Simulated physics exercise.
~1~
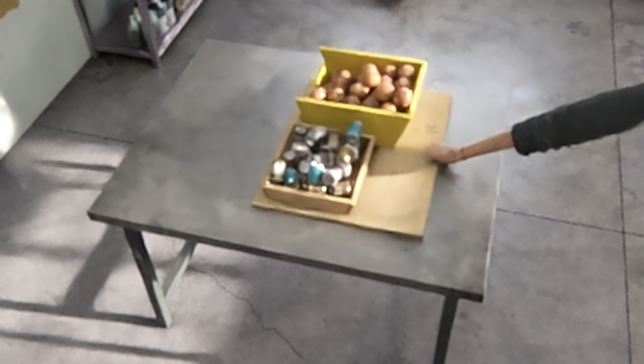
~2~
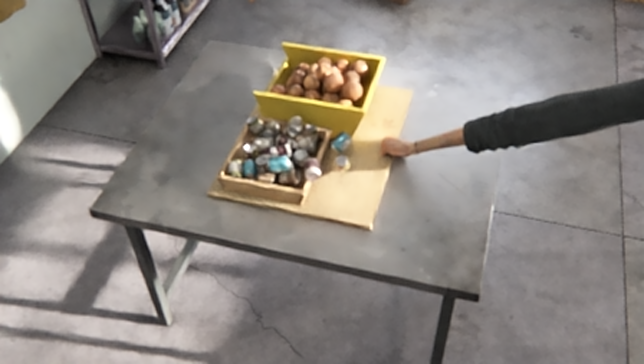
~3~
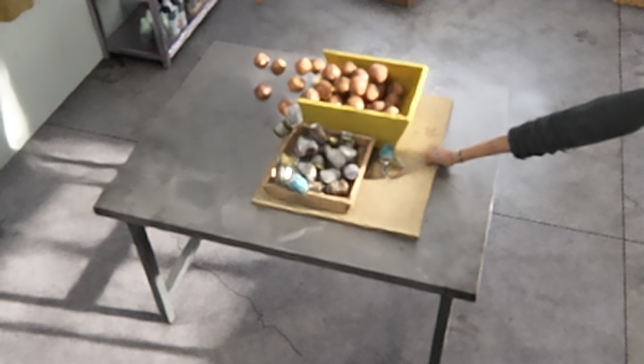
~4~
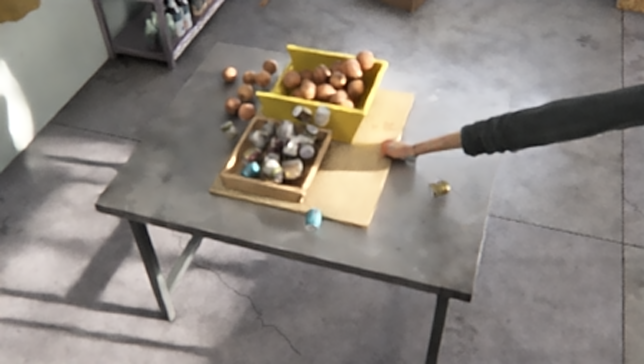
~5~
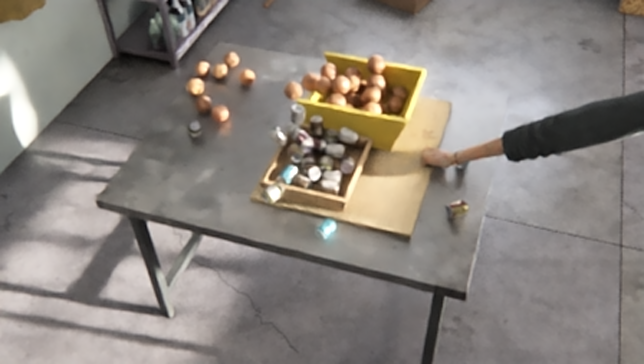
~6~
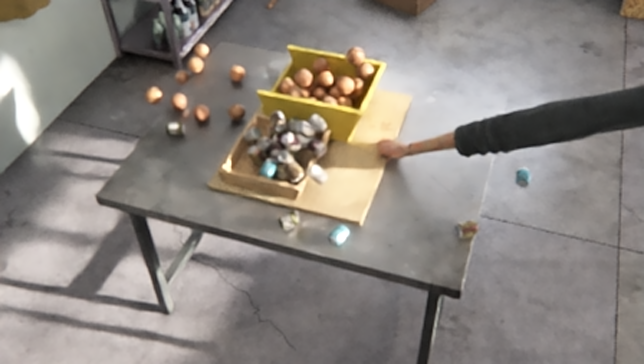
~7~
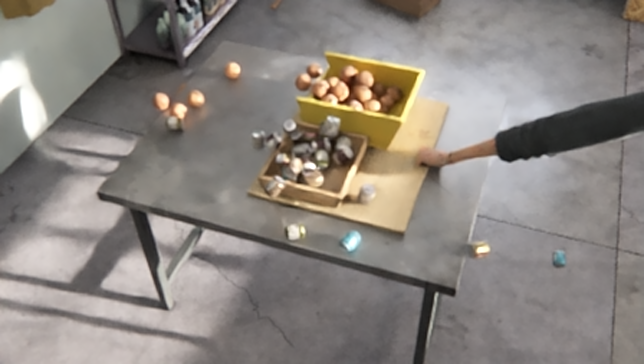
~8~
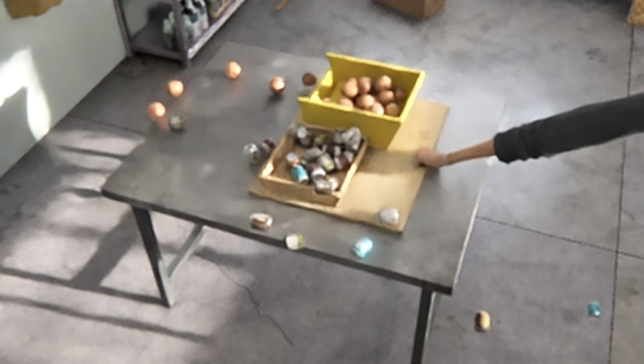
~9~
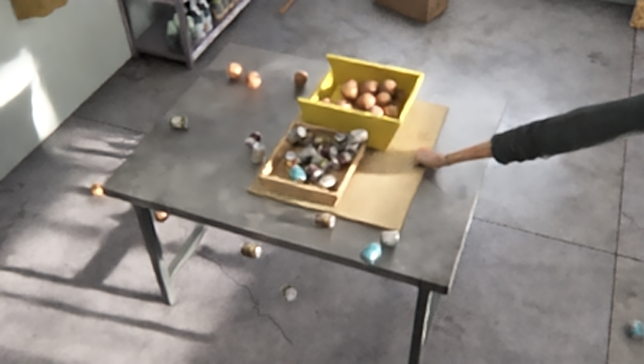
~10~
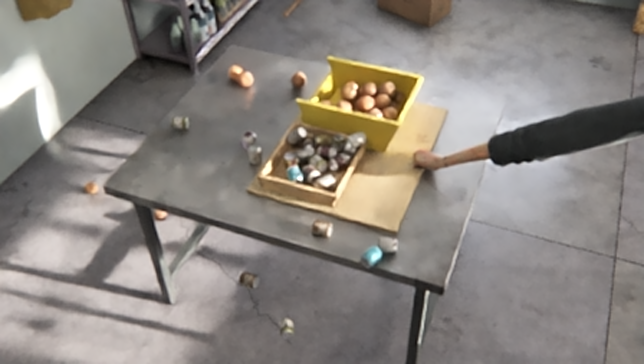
The video shows a hand sliding a board left and right on a grey table, shaking small cans from a wooden crate and brown onions from a yellow crate; some roll off onto the floor before the board stops, leaving both crates partly filled and several pieces scattered.
